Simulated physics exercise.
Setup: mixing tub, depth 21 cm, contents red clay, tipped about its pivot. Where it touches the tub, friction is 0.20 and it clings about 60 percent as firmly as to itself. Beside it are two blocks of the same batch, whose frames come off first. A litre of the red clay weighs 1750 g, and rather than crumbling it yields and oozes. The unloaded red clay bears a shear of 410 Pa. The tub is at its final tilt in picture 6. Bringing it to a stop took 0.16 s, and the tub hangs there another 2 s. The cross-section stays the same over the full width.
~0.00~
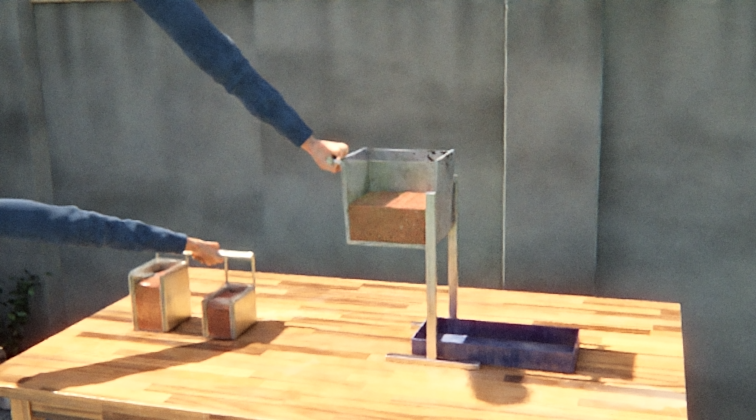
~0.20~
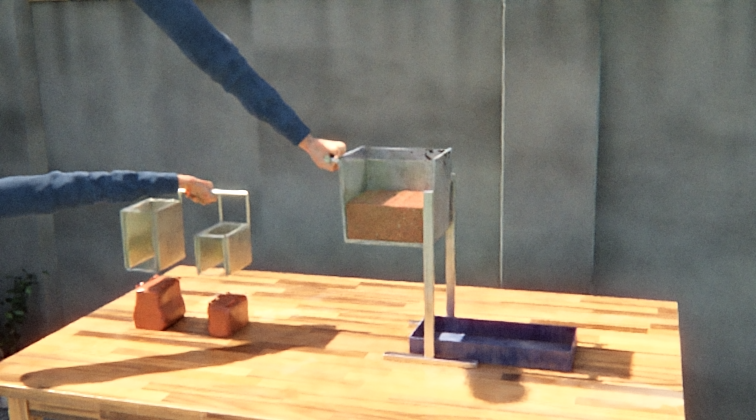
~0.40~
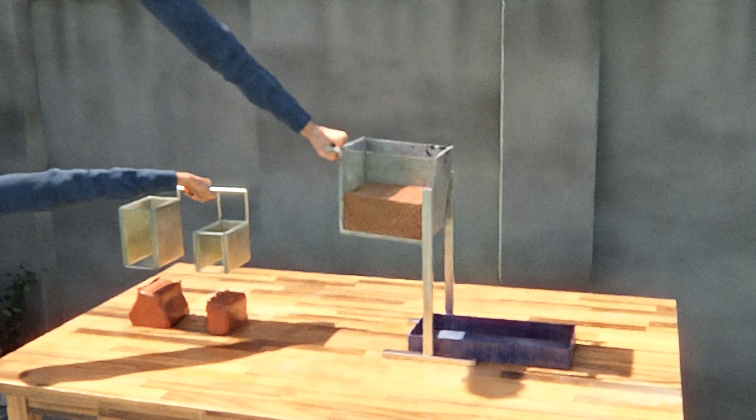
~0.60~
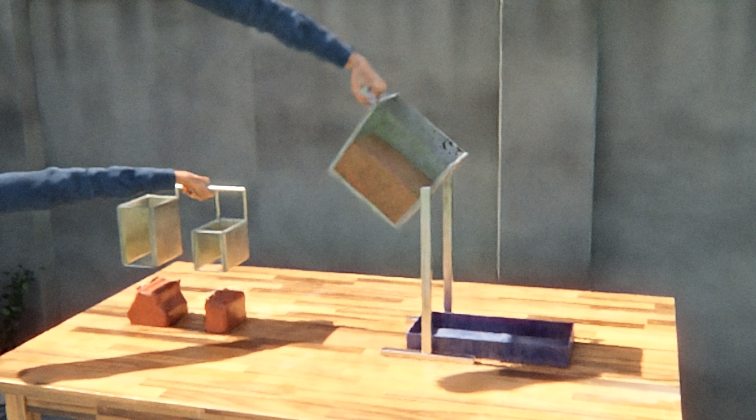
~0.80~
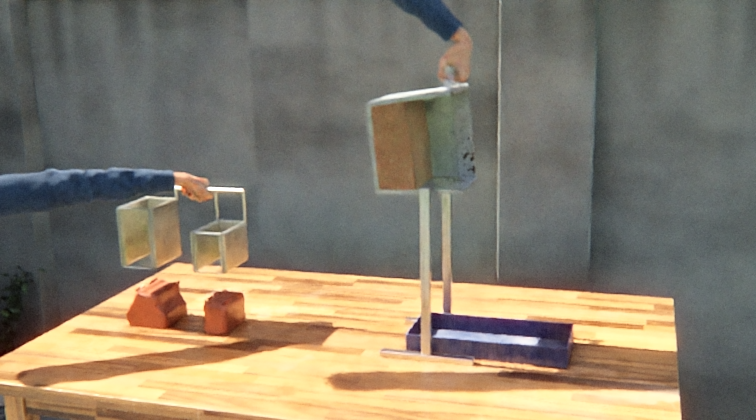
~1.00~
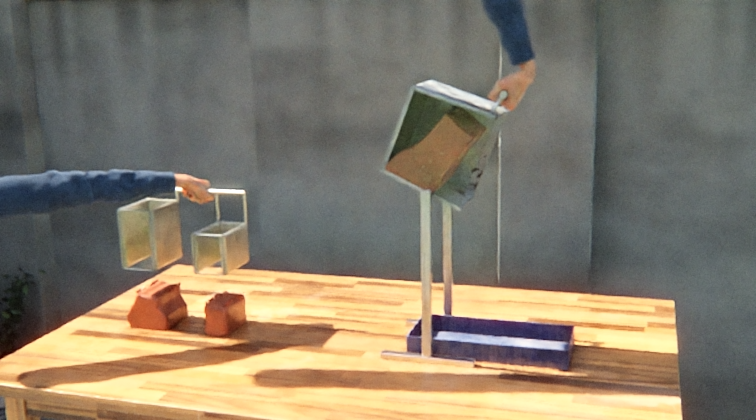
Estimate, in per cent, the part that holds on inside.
The part holding on inside is about 8 %.
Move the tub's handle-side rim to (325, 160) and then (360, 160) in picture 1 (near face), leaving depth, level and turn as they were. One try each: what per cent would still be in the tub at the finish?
Respectively 0 % and 8 %.
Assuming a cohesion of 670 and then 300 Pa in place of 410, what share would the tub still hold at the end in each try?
Try one gives 12 per cent, try two gives 0 per cent.
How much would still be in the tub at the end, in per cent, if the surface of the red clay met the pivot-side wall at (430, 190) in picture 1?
That works out near 0 %.
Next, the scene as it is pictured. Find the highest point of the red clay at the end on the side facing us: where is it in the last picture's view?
Peak location: Approx. (402, 166).
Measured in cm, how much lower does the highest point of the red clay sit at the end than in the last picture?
About 12 cm.
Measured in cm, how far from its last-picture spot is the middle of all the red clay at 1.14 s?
It has moved around 13 centimetres.
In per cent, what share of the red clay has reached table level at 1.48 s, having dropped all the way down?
I'd say close to 70 per cent of it.
After 1.14 s, the tub is at 112 degrees and holds 51 %.
After 1.31 s, the tub is at 112 degrees and holds 25 %.
After 1.48 s, the tub is at 112 degrees and holds 8 %.
After 1.65 s, the tub is at 112 degrees and holds 8 %.
After 3.00 s, the tub is at 112 degrees and holds 8 %.
